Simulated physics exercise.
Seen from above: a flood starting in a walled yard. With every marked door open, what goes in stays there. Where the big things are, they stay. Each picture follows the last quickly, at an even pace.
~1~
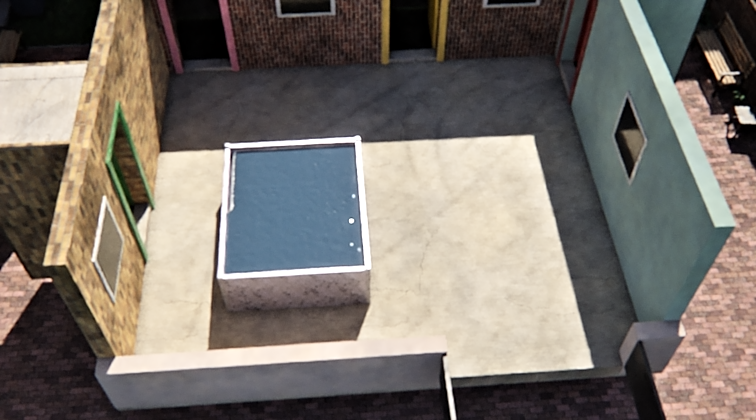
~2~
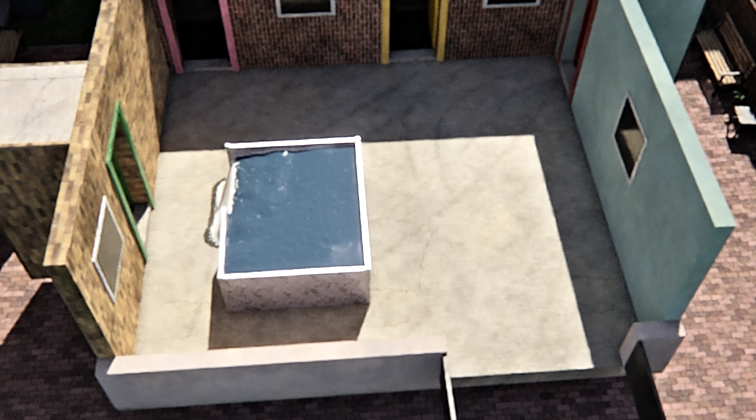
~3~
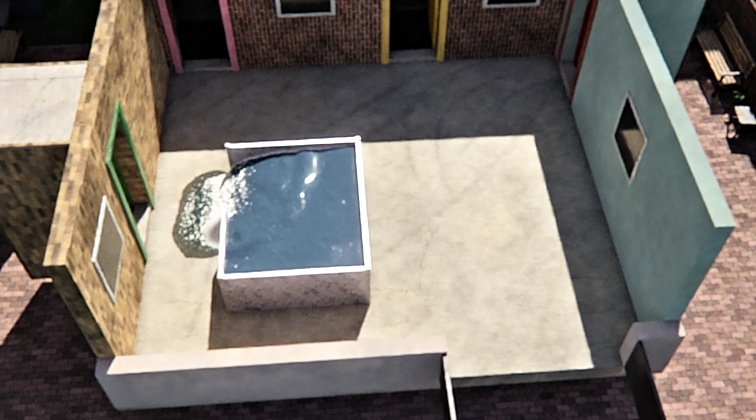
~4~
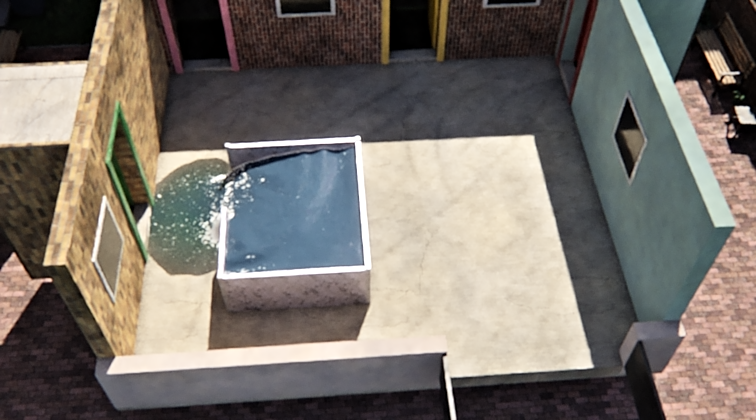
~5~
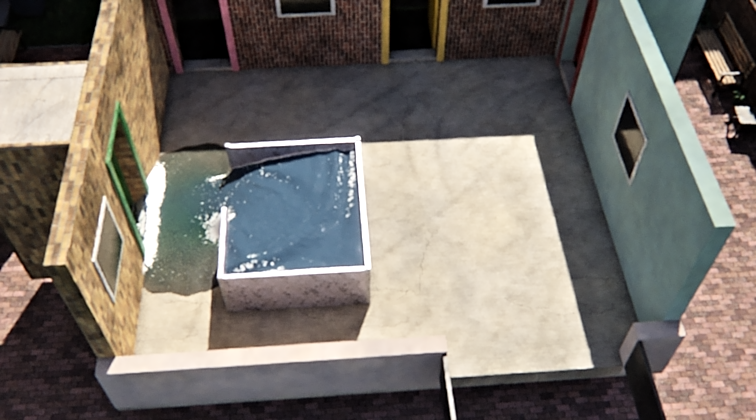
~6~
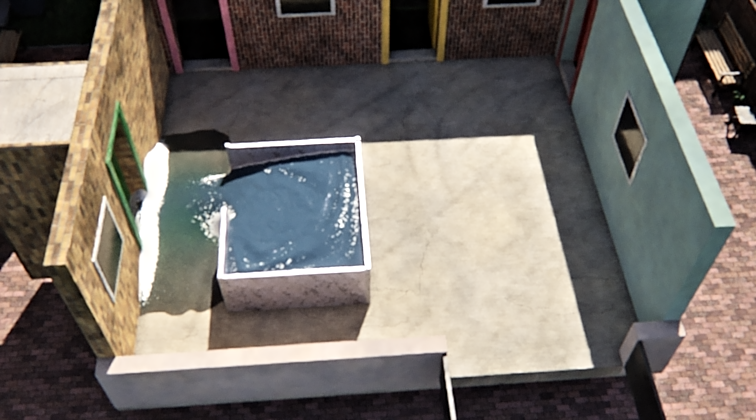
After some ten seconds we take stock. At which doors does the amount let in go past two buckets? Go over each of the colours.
In the end red door: Not over the line on that one; green door: Over the line on that one; pink door: Over the line on that one; yellow door: Not over the line on that one.
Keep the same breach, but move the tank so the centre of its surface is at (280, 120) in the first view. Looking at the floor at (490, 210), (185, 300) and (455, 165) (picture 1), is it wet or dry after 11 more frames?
As listed: Untouched, reached, untouched.
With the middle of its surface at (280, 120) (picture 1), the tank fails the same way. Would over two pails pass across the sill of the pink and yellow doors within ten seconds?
The way I see it, pink tops the mark and yellow stays short of it.
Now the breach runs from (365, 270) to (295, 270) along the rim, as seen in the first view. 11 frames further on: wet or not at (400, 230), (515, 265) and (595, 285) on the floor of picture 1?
One by one: Unsoaked; waterlogged; waterlogged.
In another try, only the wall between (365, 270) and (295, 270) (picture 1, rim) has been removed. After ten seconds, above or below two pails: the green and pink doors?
Green door: Falls short; pink door: Exceeds the limit.
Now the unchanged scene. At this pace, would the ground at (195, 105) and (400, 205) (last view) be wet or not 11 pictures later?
Soaked, not wet.
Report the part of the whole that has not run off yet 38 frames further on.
Around 74 in a hundred.
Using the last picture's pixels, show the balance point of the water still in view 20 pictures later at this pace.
I'd place it roughly at (260, 221).
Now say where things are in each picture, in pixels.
The first picture shows the tank at (294, 207) is whole and still.
In the second picture, water pours out at (233, 200) and has run to a hidden place.
In the third picture, the front is at (184, 246), out from the gap at (234, 202).
In the fourth picture, water pours out at (234, 203) and has run to (149, 244).
In the fifth picture, water pours out at (234, 203) and has run to (144, 281).
In the sixth picture, water pours out at (234, 203) and has run to (141, 309).
A moment on, water covers 15 % of the floor; the red door not reached, the green door far over two buckets in, the pink door not reached, the yellow door not reached.
Next, water covers 25 % of the floor; the red door not reached, the green door far over two buckets in, the pink door far over two buckets in, the yellow door not reached.
Then, water covers 40 % of the floor; the red door not reached, the green door far over two buckets in, the pink door far over two buckets in, the yellow door wet at the sill, nothing in.
Later, water covers 80 % of the floor; the red door wet at the sill, nothing in, the green door far over two buckets in, the pink door far over two buckets in, the yellow door wet at the sill, nothing in.
In the end, water covers 95 % of the floor; the red door wet at the sill, nothing in, the green door far over two buckets in, the pink door far over two buckets in, the yellow door wet at the sill, nothing in.
